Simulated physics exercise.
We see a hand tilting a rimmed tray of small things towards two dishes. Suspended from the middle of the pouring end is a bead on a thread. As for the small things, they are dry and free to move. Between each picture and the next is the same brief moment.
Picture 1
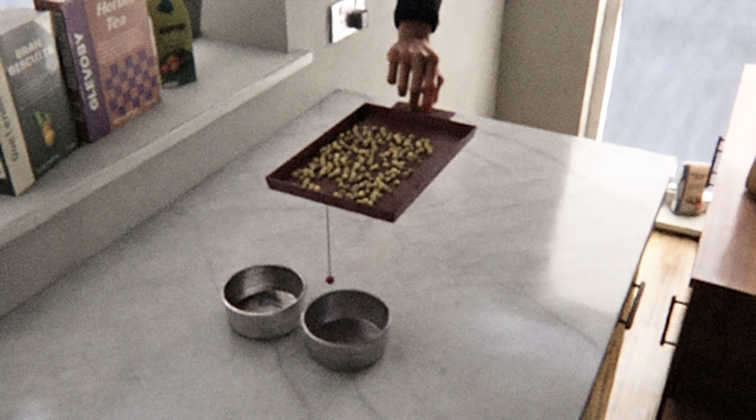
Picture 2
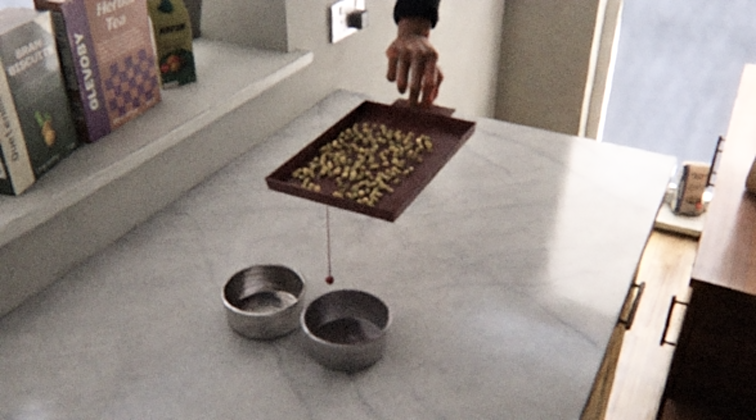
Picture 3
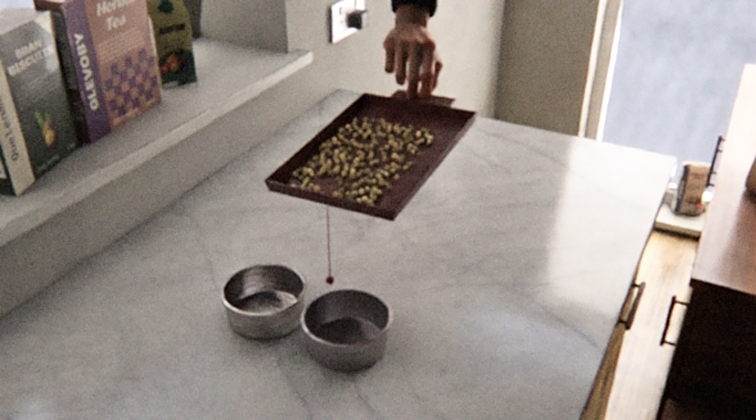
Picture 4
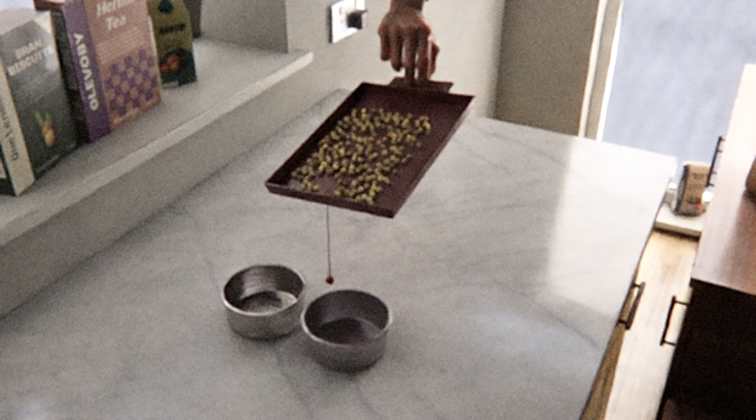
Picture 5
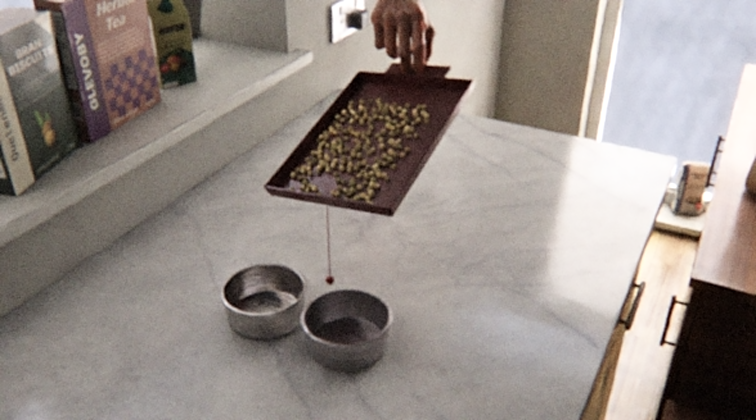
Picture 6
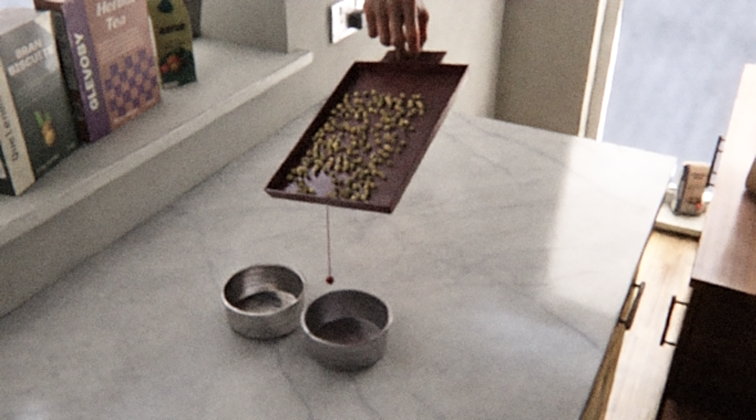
Hand raising the back of a dark rimmed tray of small greenish beans, steepening its slant above two metal dishes on marble.
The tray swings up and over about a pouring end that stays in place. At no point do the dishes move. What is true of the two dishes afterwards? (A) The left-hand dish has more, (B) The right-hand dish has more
A.
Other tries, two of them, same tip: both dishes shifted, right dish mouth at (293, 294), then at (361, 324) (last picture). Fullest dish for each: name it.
The rightmost dish, then the leftmost dish.
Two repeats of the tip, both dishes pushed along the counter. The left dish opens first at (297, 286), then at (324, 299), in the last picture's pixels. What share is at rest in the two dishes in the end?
80 % for the first, 20 % for the second.
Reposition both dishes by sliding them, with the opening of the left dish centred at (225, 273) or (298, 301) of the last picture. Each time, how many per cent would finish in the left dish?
Trial 1 around 10 percent, trial 2 around 40 percent.
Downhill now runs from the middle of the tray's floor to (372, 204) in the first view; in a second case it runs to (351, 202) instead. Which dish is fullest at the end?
Results - the dish on the right side first, the dish on the right side second.
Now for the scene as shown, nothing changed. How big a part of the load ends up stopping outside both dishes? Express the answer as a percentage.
Estimated share: About 10 %.
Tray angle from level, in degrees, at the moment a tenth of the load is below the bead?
About 80 degrees.
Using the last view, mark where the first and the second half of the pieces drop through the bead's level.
Starting near (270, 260), moving on to near (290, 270).
Soon after the last picture, tray tipped steeply; nearly all on the tray; a stray few in the left dish; a small part in the air.
A little later, tray tipped past a quarter turn; about two thirds on the tray; about a quarter in the left dish; a stray few outside both; a small part in the air.
Later still, tray tipped past a quarter turn; a stray few in the right dish; most in the left dish; a small part outside both.
At rest, tray tipped past a quarter turn; a stray few in the right dish; most in the left dish; a small part outside both.
